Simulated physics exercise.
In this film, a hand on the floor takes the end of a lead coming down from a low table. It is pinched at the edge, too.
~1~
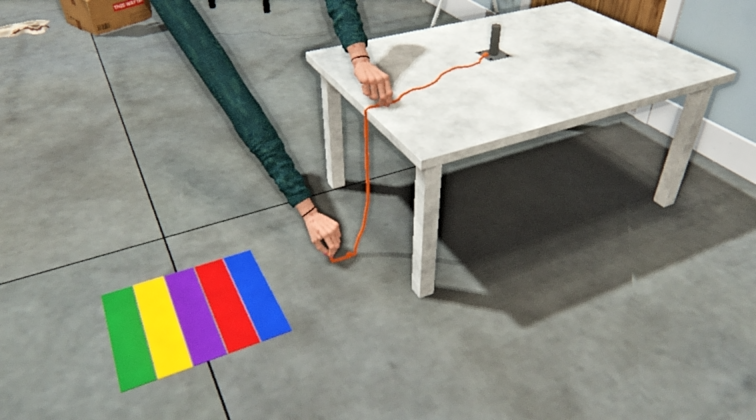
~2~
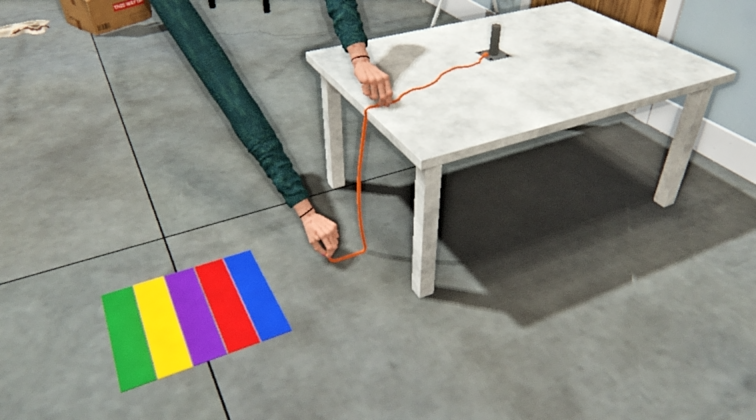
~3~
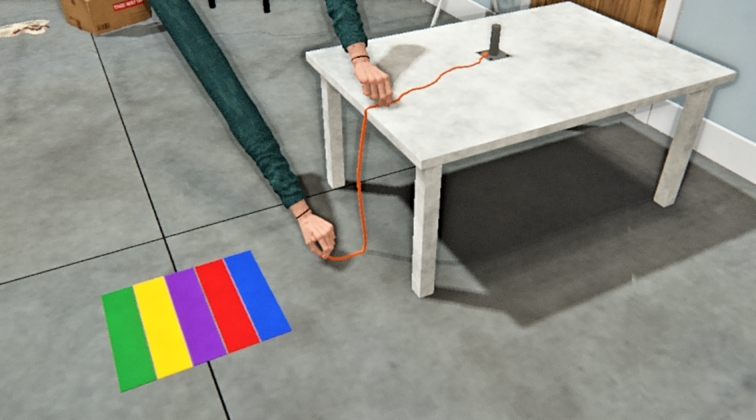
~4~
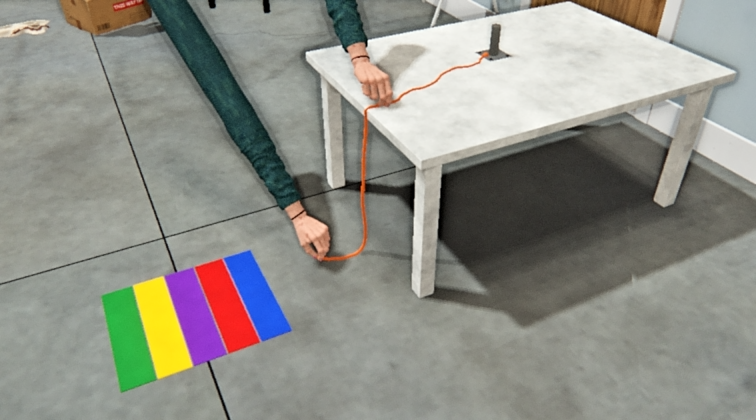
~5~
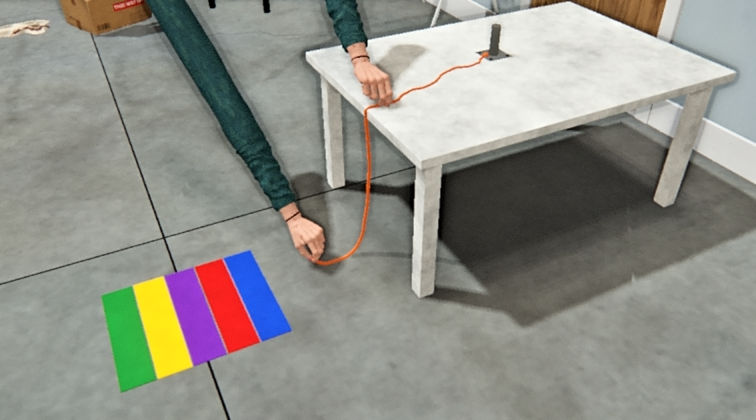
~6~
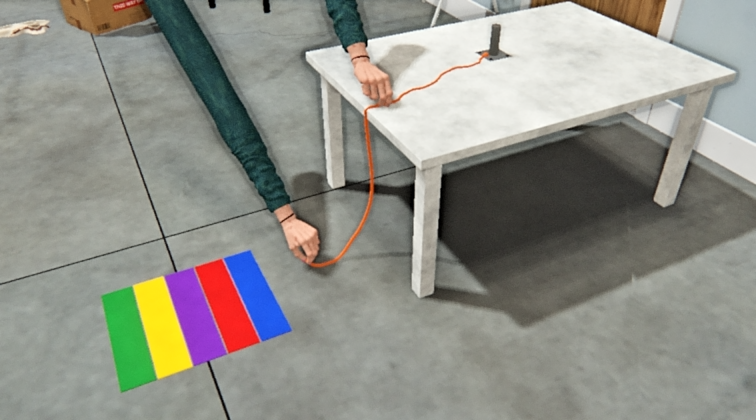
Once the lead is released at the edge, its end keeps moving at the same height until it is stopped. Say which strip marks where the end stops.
The red strip marks it.
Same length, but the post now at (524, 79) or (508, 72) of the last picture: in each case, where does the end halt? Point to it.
It would sit close to (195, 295) and then close to (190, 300).
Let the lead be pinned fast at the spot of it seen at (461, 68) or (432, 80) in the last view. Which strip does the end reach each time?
In order, red and red.
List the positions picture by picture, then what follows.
The first frame shows end (329, 254); blue (269, 319); red (238, 330); purple (204, 342); yellow (170, 354); green (134, 367).
The second frame shows end (327, 255); lead through (474, 65) (437, 81) (397, 101) (363, 143) (359, 197) (365, 245).
The third frame shows end (323, 256).
The fourth frame shows end (318, 257); lead through (474, 65) (437, 81) (397, 101) (365, 143) (362, 196) (363, 246).
The fifth frame shows end (313, 259).
The sixth frame shows end (307, 261); lead through (474, 65) (437, 81) (397, 101) (368, 142) (371, 194) (348, 246).
Soon after, end near (271, 272); short of the strips.
After that, end near (236, 284); over red.
At the stop, end near (215, 291); over red. Over red.
